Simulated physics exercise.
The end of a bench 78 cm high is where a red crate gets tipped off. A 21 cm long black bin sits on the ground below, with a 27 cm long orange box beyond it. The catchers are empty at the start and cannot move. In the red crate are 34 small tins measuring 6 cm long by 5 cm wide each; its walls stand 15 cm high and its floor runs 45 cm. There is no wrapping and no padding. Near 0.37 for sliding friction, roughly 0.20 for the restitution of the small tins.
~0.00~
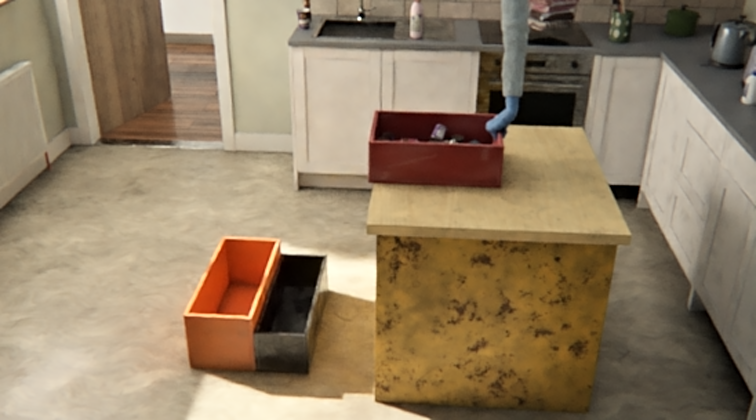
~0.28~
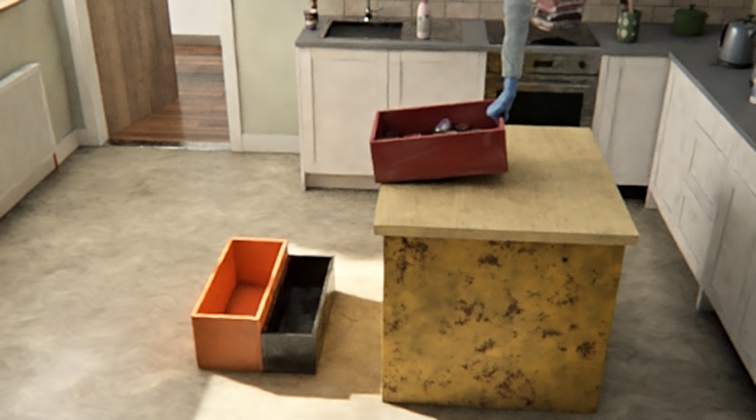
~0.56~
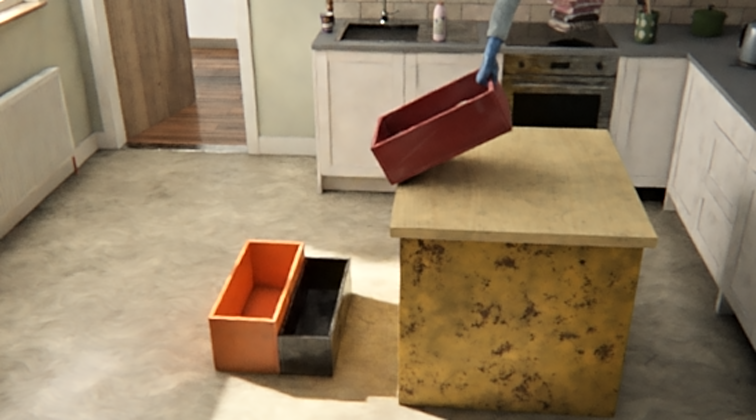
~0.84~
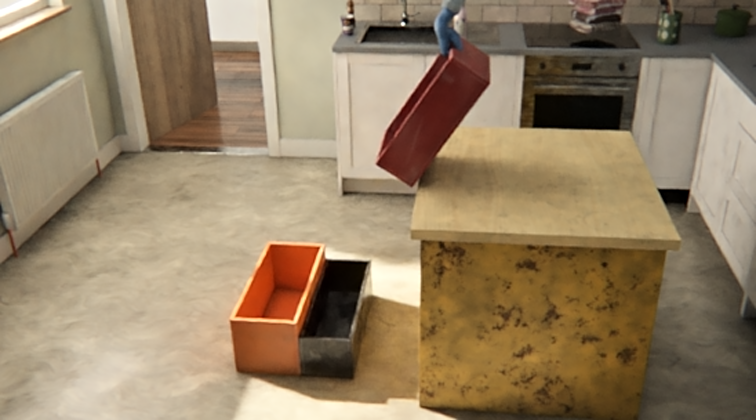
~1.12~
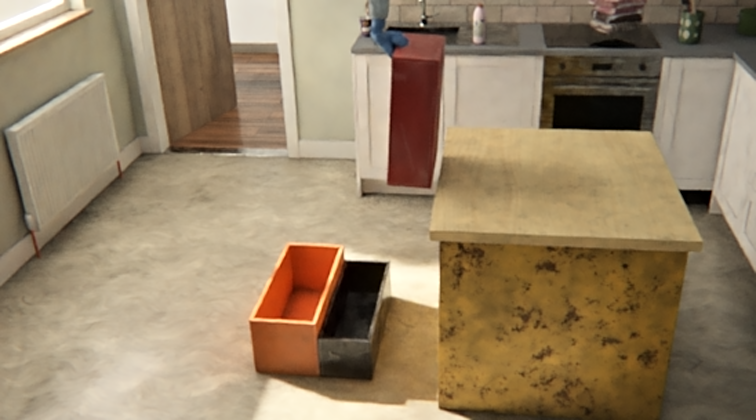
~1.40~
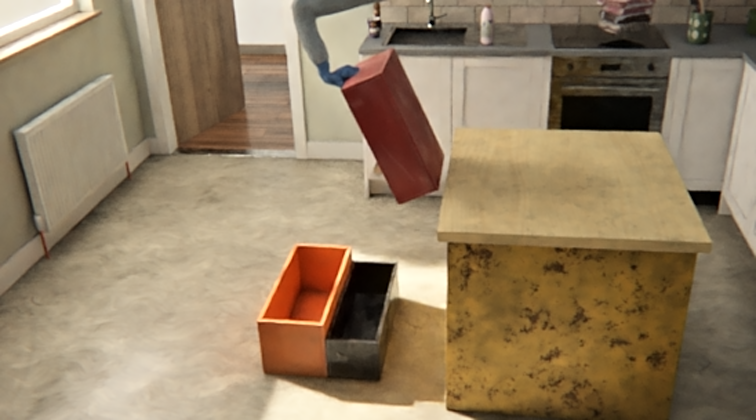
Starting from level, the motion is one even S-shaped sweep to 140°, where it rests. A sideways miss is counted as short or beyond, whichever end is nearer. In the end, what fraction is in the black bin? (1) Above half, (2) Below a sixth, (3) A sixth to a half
Above half.
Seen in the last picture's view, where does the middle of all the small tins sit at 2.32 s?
The middle lies near (355, 323).
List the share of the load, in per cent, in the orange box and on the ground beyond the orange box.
Estimate: 30 % then 0 %.
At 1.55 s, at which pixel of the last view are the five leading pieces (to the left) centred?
Their centre is around (343, 199).
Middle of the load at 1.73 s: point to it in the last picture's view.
Near (351, 295) in pixels.
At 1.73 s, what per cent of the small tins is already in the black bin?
30 % by then.
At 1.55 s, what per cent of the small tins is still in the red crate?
I'd estimate close to 30 in a hundred.
After 1.55 s, tilt 126°; 10 still in the red crate and 24 in the air.
After 1.73 s, tilt 136°; 1 still in the red crate, 10 in the black bin, 11 in the orange box and 12 in the air.
After 1.99 s, tilt 140°; 23 in the black bin and 11 in the orange box.
Outcome (at 2.32 s), 23 in the black bin and 11 in the orange box. Asked share, 23 of 34, 68 per cent.
